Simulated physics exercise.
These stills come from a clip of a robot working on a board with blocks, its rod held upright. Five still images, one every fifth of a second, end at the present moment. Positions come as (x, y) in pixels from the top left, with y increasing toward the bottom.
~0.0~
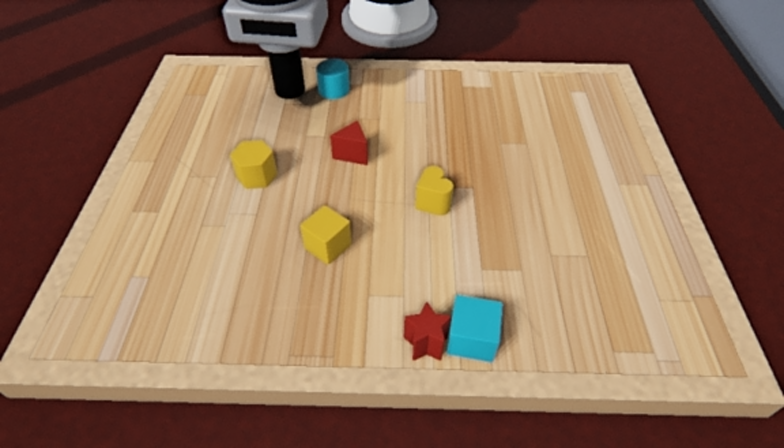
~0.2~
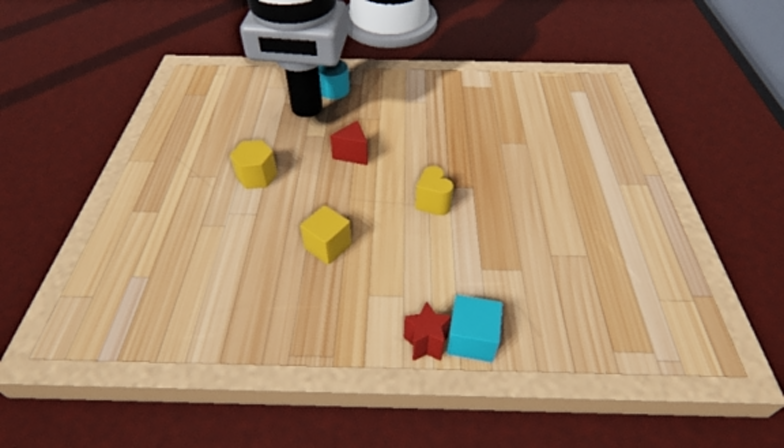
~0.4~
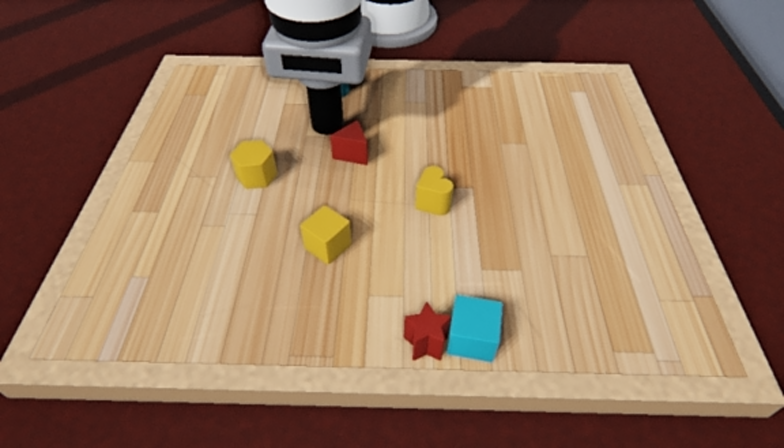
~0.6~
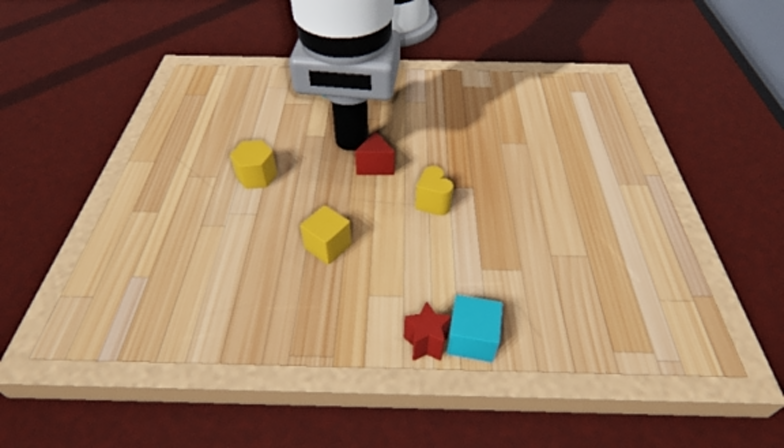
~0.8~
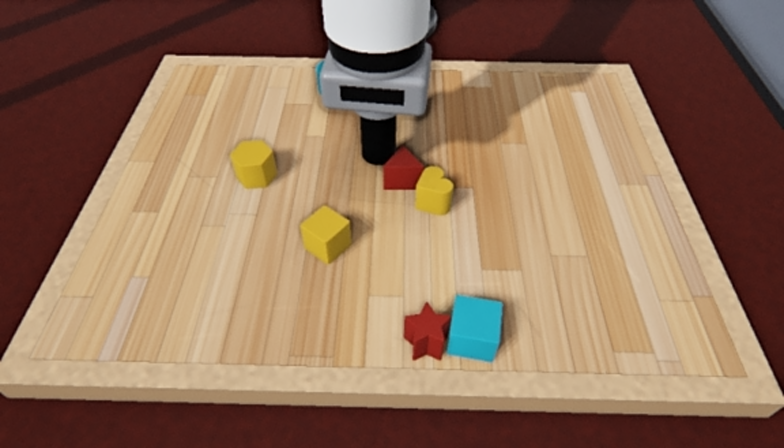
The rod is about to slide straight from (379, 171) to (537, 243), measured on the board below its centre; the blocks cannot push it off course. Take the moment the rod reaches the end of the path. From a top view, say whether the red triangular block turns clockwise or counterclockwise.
The answer is counter-clockwise.
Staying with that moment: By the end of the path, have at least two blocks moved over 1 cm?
The answer is yes.
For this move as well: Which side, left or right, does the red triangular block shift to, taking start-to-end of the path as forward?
My answer: Left.
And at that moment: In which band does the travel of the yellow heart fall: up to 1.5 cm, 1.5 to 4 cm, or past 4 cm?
Once the path is done, the yellow heart lies more than 4 cm from its present place.
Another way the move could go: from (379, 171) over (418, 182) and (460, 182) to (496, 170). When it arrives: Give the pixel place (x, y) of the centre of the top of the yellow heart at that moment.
I'd expect the centre of its top face to be at (458, 191).
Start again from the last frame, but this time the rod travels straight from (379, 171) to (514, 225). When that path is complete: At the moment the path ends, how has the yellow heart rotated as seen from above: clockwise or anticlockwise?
Looking down, my answer is that the yellow heart rotates clockwise.
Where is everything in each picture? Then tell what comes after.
The first frame shows rod tip at (290, 91); block tops, red triangular block at (351, 132); yellow heart at (435, 180).
The second frame shows rod at (307, 108); blocks unchanged.
The third frame shows rod at (328, 125); blocks unchanged.
The fourth frame shows rod at (352, 140); red triangular block at (375, 144).
The fifth frame shows rod at (379, 154); red triangular block at (403, 159); yellow heart at (435, 180).
On the path given first. One third of the way, rod at (429, 177); red triangular block at (460, 177); yellow heart at (464, 196), turned 60° clockwise.
Two thirds of the way, rod at (484, 201); red triangular block at (517, 204); yellow heart at (492, 224), turned 100° clockwise.
At the end, rod at (543, 226); red triangular block at (579, 223), turned 35° anticlockwise; yellow heart at (501, 235), turned 150° clockwise.
